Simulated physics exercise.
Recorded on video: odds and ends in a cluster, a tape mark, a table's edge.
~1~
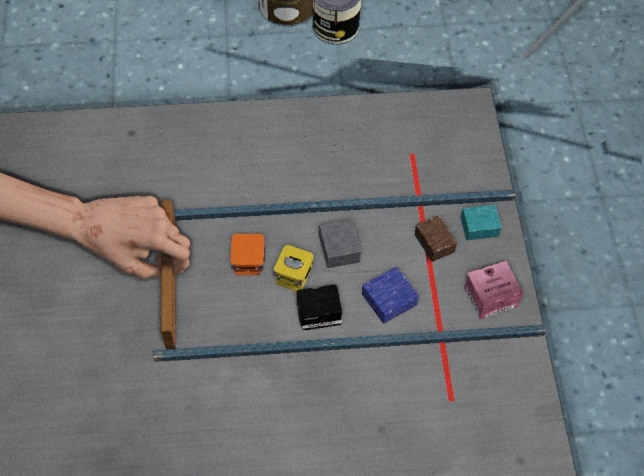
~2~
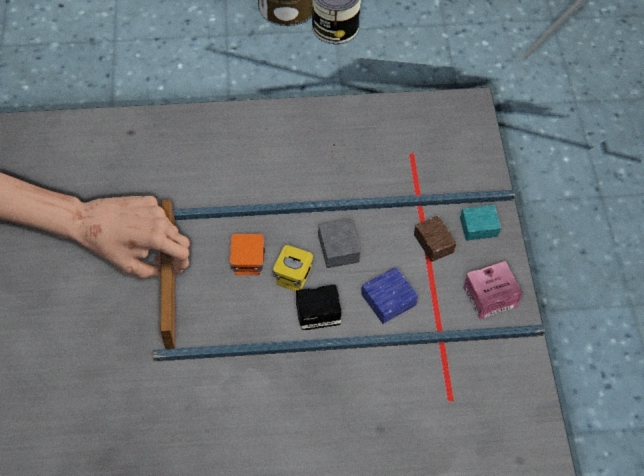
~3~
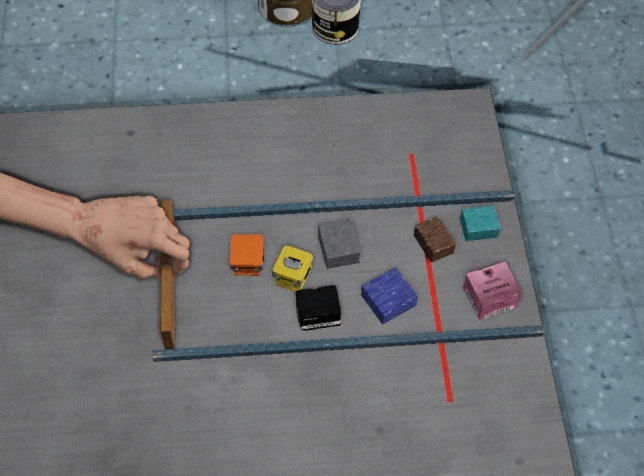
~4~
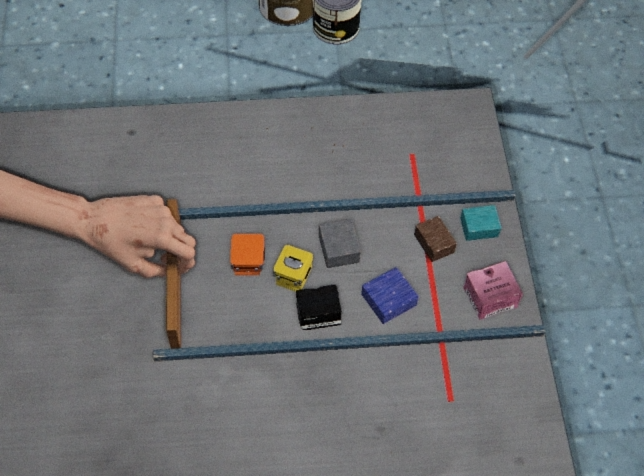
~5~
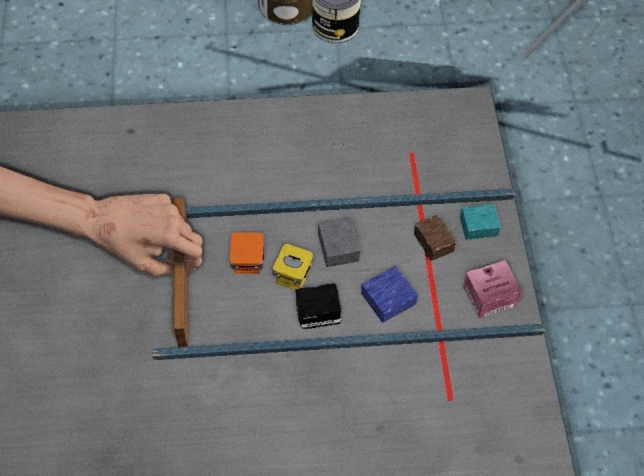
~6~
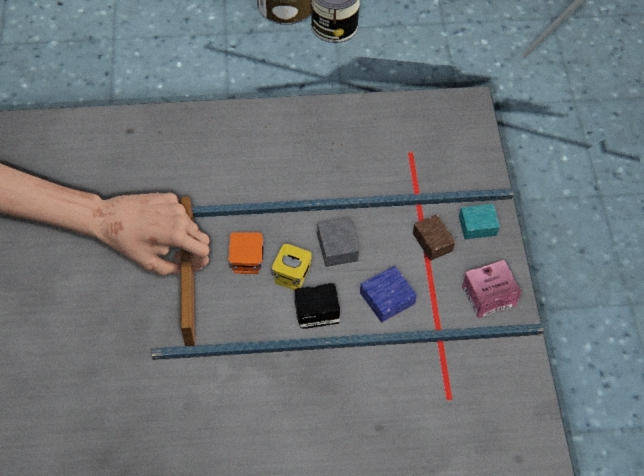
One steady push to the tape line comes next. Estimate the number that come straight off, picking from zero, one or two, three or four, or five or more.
The loss over the edge is just one or two.
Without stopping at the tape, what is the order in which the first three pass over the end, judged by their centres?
They go in this order: The turquoise block, the pink box and the brown block.
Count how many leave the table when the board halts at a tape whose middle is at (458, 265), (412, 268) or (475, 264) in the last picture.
It would be 3, 0 and 4.
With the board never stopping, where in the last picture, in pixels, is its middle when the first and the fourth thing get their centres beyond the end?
At (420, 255) for the first, at (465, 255) for the fourth.
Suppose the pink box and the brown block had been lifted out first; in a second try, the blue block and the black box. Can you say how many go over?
Falls come to 0 the first time and 1 the other time.
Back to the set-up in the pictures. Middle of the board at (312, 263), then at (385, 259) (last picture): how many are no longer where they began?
In order, the tallies are 4 and 8.
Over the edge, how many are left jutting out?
It's 0.
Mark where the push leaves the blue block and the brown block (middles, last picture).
In the last picture the first middle sits at (496, 291) and the other at (503, 236).
Early on, none off yet; turquoise block at rest near (479, 221); pink box at rest near (491, 289); brown block at rest near (434, 237).
Finally, the number that fall off is one or two; lost, pink box and turquoise block.
